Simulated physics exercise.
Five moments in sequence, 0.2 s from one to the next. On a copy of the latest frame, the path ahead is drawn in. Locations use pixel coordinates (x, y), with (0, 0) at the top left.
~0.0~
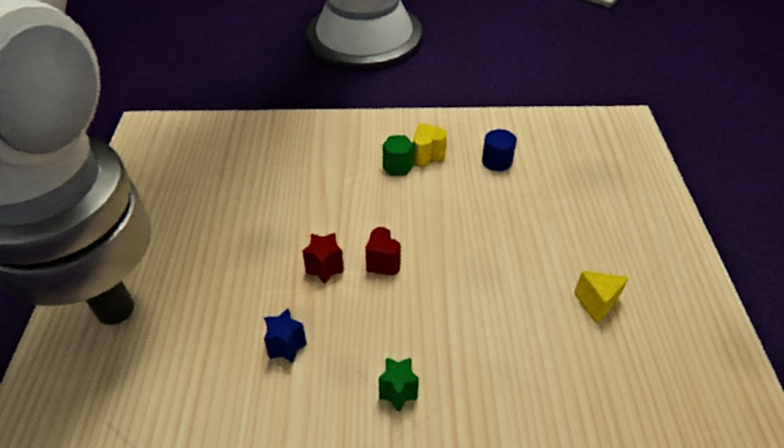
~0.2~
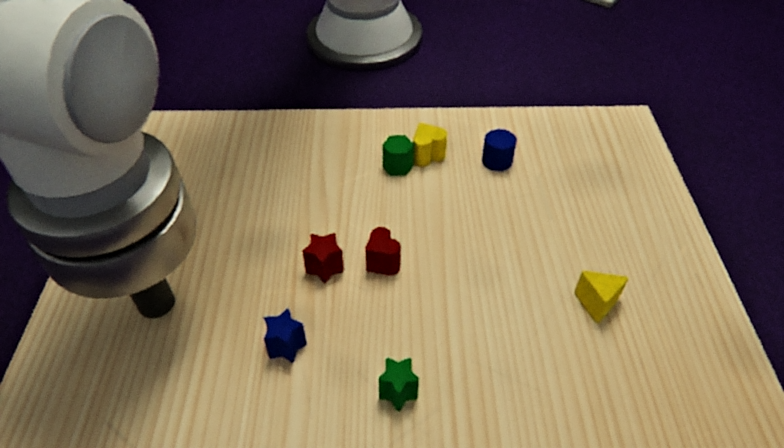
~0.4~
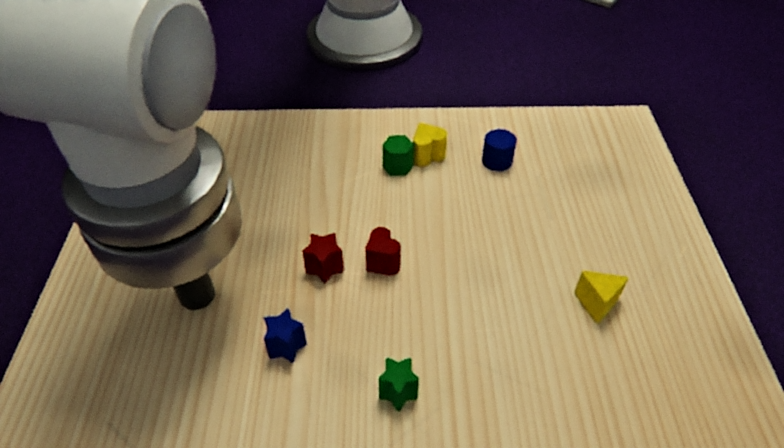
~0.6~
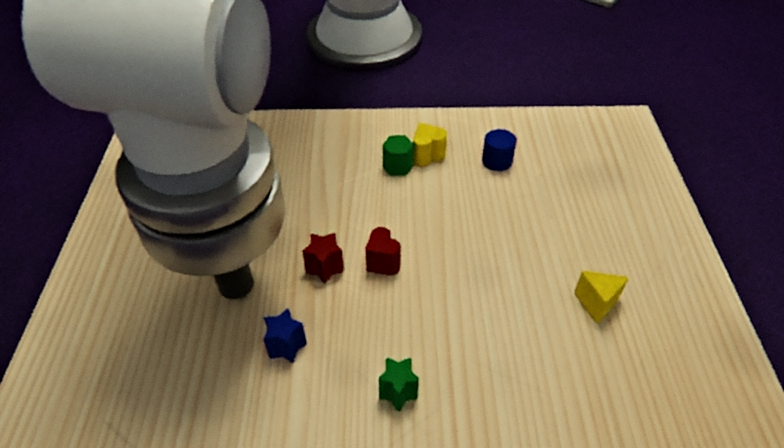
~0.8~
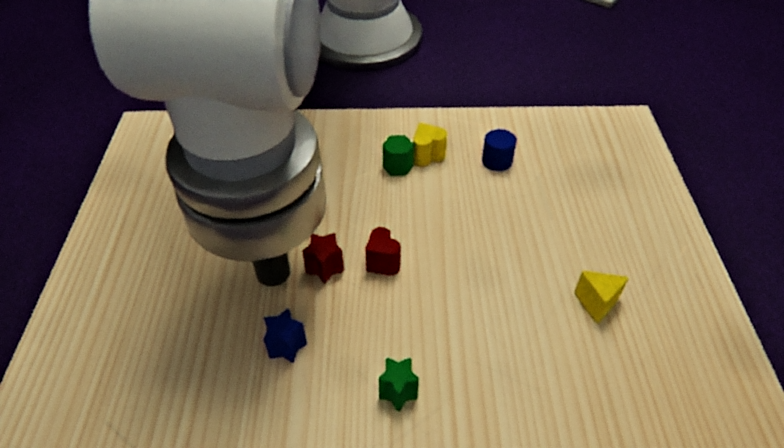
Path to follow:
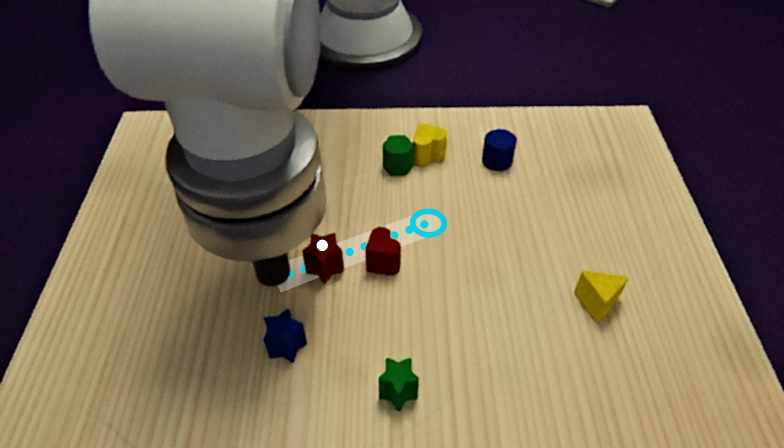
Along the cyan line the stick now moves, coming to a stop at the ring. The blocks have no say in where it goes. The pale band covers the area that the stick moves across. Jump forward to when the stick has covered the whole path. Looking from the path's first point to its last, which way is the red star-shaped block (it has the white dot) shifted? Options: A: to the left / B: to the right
Answer: B.
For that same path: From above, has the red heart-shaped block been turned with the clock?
That would be a yes.
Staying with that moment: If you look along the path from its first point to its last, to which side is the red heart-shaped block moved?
Taking start-to-end as forward, the block's sideways shift goes to the right.
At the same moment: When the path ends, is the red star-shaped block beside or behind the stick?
Final answer: Yes.
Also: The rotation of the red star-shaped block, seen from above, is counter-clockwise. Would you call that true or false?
False - the claim does not hold.
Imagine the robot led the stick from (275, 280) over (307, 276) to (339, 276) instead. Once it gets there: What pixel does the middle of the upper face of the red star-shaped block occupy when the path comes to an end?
The answer is (360, 234).
The drawn path runs in a line from (275, 280) to (428, 223); the dot is on the red star-shaped block.
What follows on the original path. One third of the way, stick (330, 252); red star-shaped block (366, 237), turned 25° clockwise; red heart-shaped block (396, 241), turned 15° anticlockwise.
Two thirds of the way, stick (381, 234); red star-shaped block (410, 229), turned 75° clockwise; red heart-shaped block (427, 249), turned 30° clockwise.
At the end, stick (429, 216); blue star-shaped block not moved; red star-shaped block (436, 224), turned 130° clockwise; red heart-shaped block (429, 251), turned 45° clockwise.
